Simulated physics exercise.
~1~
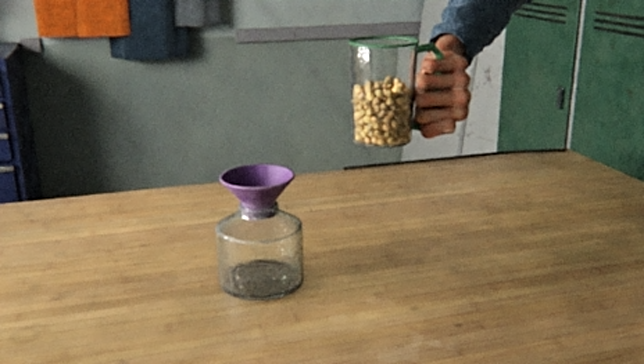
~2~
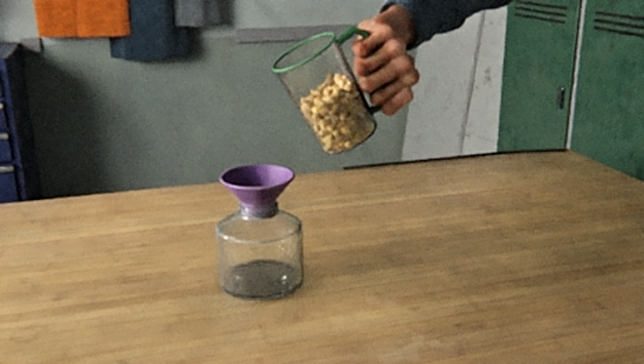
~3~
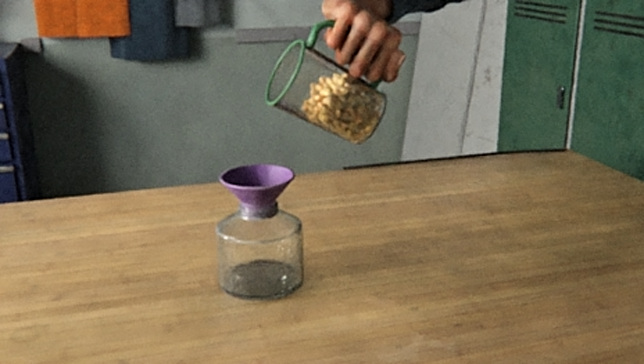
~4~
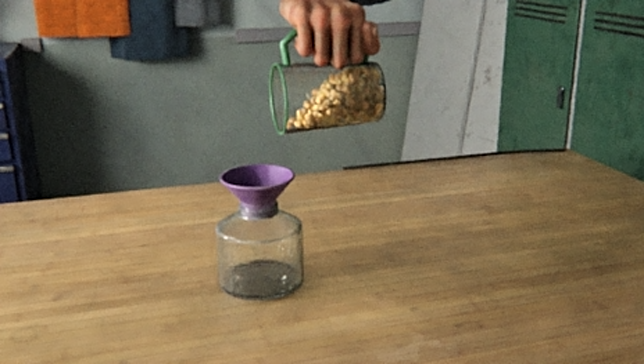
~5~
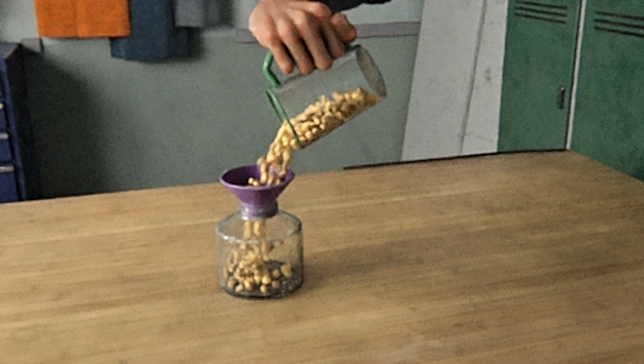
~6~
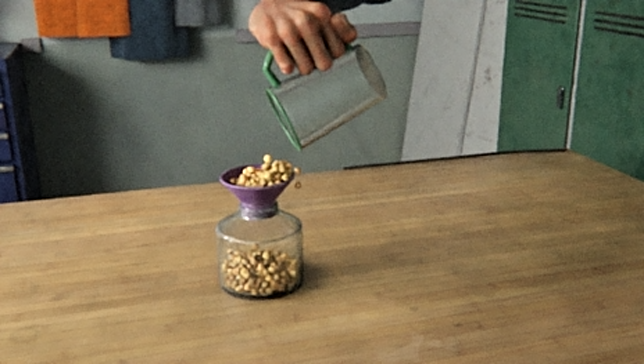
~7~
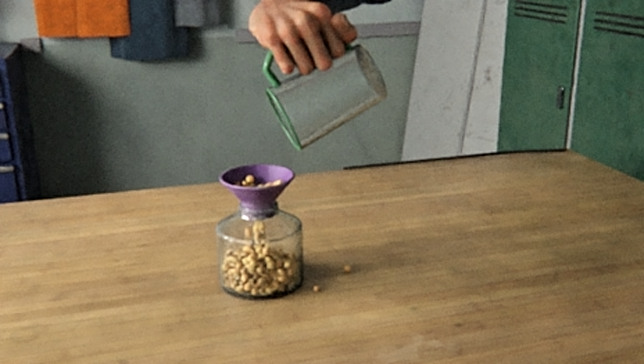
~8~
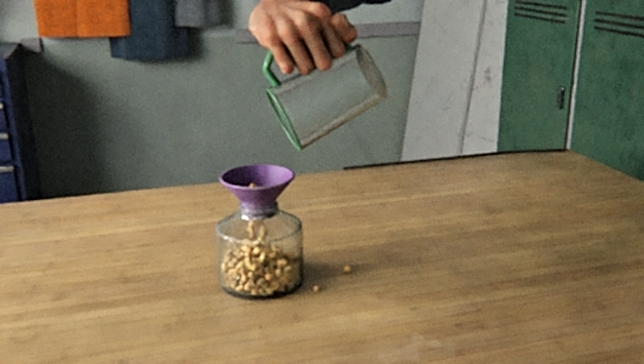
A hand holds a see-through cup with a green rim and handle, filled with dried chickpeas, above a wooden table, viewed from a fixed spot slightly above the tabletop. Below it to the left stands a clear jar with a purple funnel in its neck, with green lockers and hanging cloths behind. The hand moves left and tips the cup steadily onto its side. Chickpeas then pour into the funnel and drop into the jar, briefly heaping above the funnel as the cup empties. The heap drains, leaving nearly all of them in the jar and a couple on the table to its right.
